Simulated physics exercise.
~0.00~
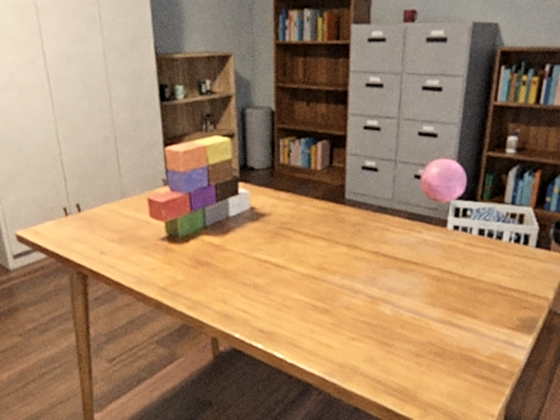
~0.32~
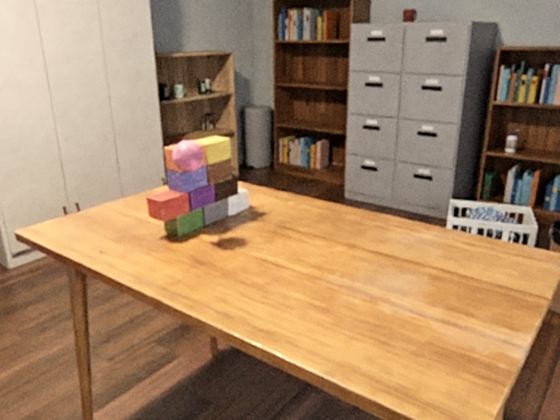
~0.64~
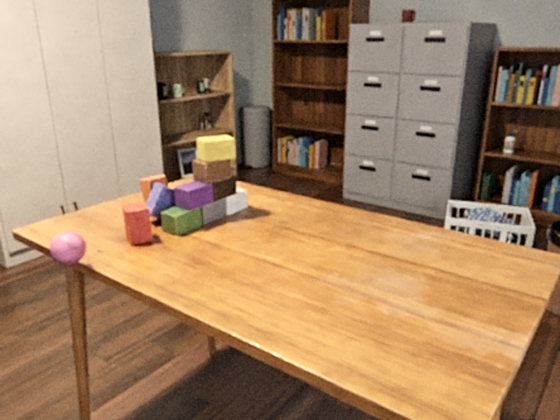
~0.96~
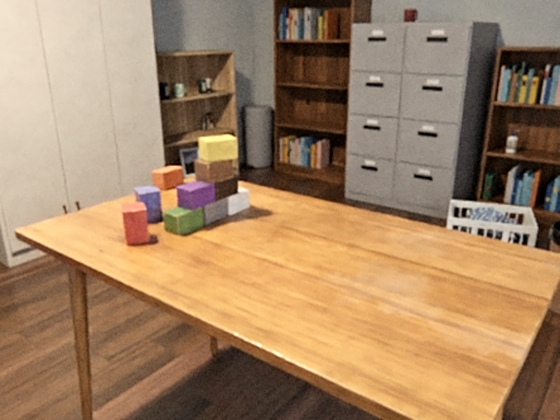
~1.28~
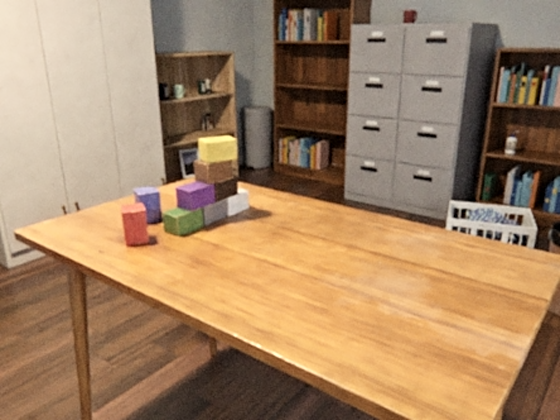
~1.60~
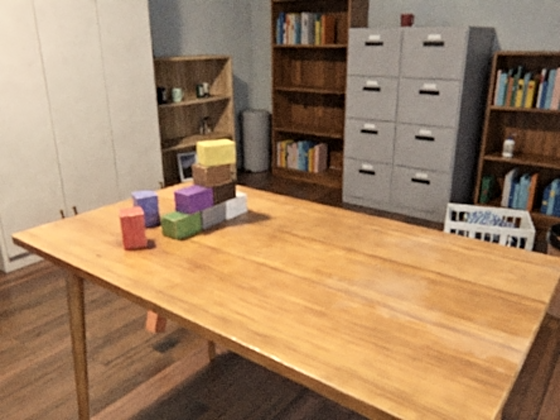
The footage shows a pink ball flying left into a stack of coloured blocks on a wooden table, knocking the orange, blue and red blocks leftward before leaving view. The orange block drops off the table toward the floor, while the blue and red blocks rest tipped beside the remaining stack.
